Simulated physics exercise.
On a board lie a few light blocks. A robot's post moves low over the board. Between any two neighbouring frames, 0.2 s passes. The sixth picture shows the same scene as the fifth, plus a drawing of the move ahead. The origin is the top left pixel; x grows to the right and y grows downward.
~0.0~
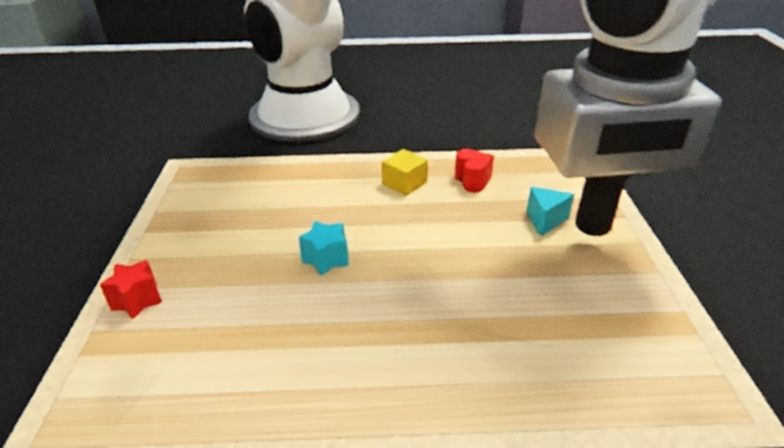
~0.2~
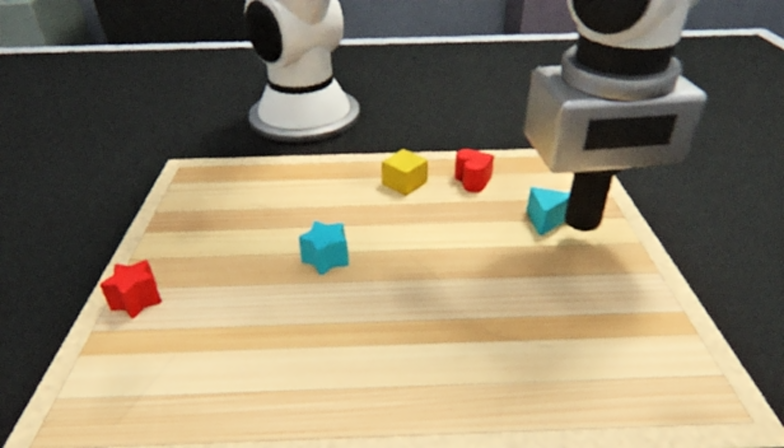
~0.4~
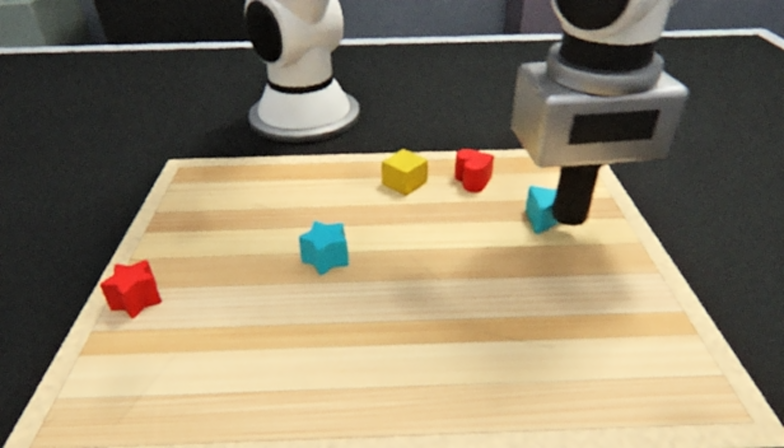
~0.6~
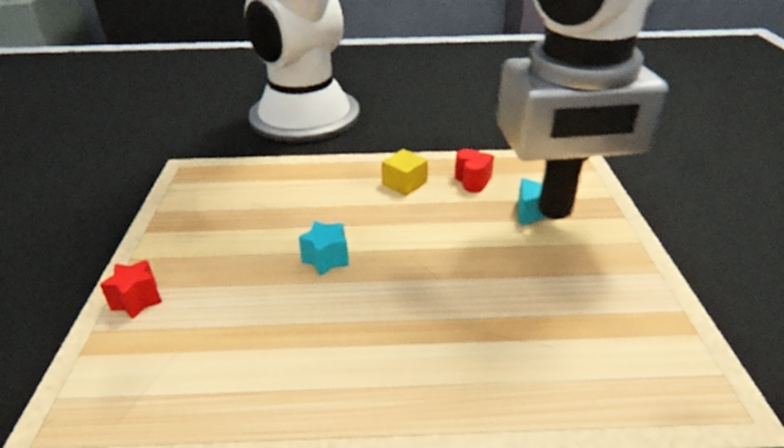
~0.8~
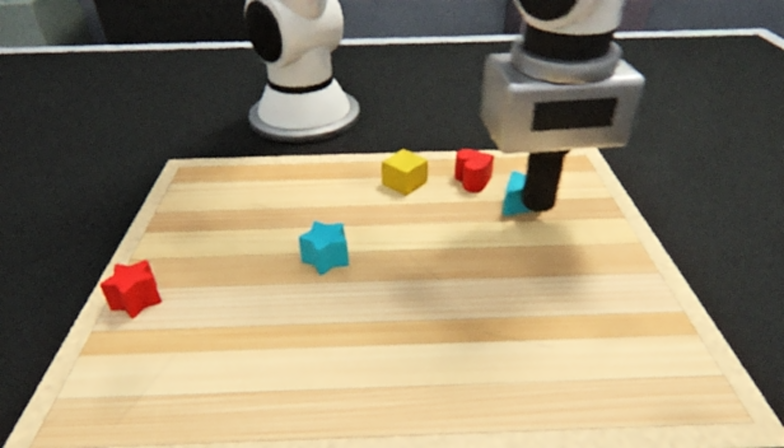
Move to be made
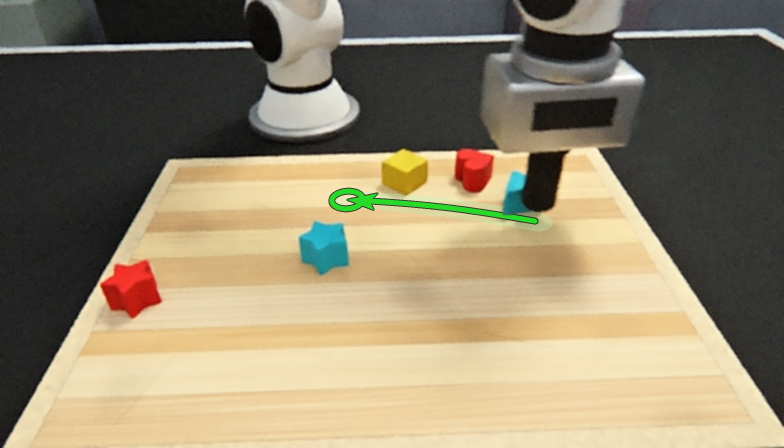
A robot arm with a grey block-shaped head and a black post reaches over a pale striped wooden board on a dark table, seen from a fixed, raised view. A red star lies at left, a turquoise star near the middle, a yellow block and red heart toward the back, and a turquoise triangular block at right. The post moves slowly left, meets the triangular block and pushes it a little left and backward.
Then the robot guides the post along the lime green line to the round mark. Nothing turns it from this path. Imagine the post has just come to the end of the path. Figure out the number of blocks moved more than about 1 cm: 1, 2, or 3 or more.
The answer is a single block.
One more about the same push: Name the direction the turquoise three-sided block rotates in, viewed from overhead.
The sense of turning is clockwise.
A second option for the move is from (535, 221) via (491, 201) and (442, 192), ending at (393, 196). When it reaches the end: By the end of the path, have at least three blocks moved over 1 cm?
Yes, that is what happens.
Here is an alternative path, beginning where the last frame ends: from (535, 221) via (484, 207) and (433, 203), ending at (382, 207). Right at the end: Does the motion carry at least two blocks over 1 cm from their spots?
That would be a no.
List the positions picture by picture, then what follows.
Post's lower end at (593, 227); yellow square piece at (405, 160); red heart block at (475, 158); turquoise three-sided block at (550, 196), in the first frame.
Post at (582, 223); blocks still, in the second frame.
Post at (569, 217); turquoise three-sided block at (548, 195), in the third frame.
Post at (555, 211); turquoise three-sided block at (536, 188), in the fourth frame.
Post at (538, 204); yellow square piece at (405, 160); red heart block at (475, 158); turquoise three-sided block at (523, 181), in the fifth frame.
Drawn move, from (535, 221) via (471, 211) and (408, 204), ending at (347, 200).
What follows on the original path. One third of the way, post at (472, 194); turquoise three-sided block at (511, 176), turned 30° clockwise.
Two thirds of the way, post at (407, 187); turquoise three-sided block at (511, 176), turned 30° clockwise.
At the end, post at (346, 183); yellow square piece at (400, 159), turned 25° clockwise; red heart block still; turquoise three-sided block at (511, 176), turned 30° clockwise.
